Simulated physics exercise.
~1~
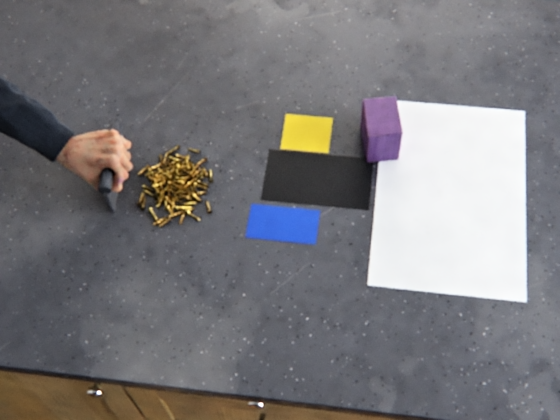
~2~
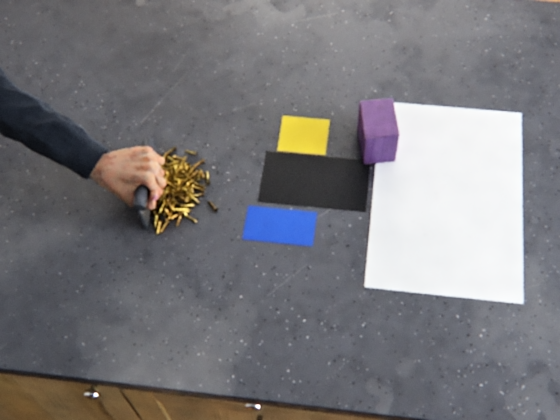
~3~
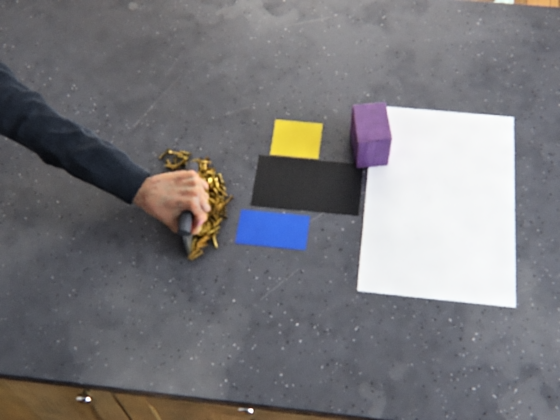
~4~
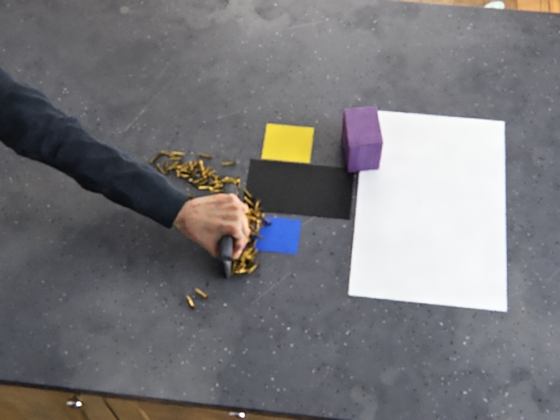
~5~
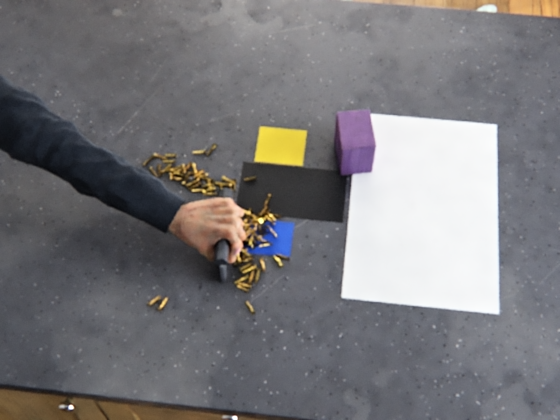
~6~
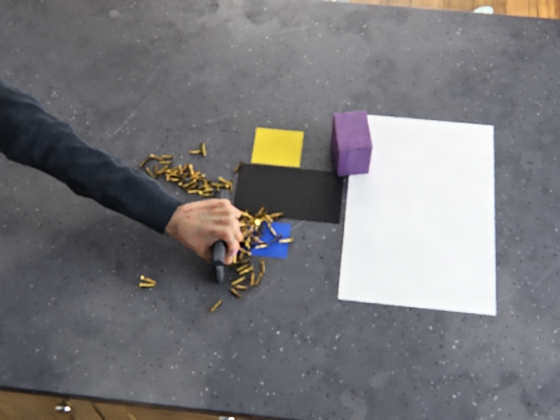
A hand sweeping a pile of brass-coloured screws rightward with a dark scraper, leaving them scattered, some on the blue mat.
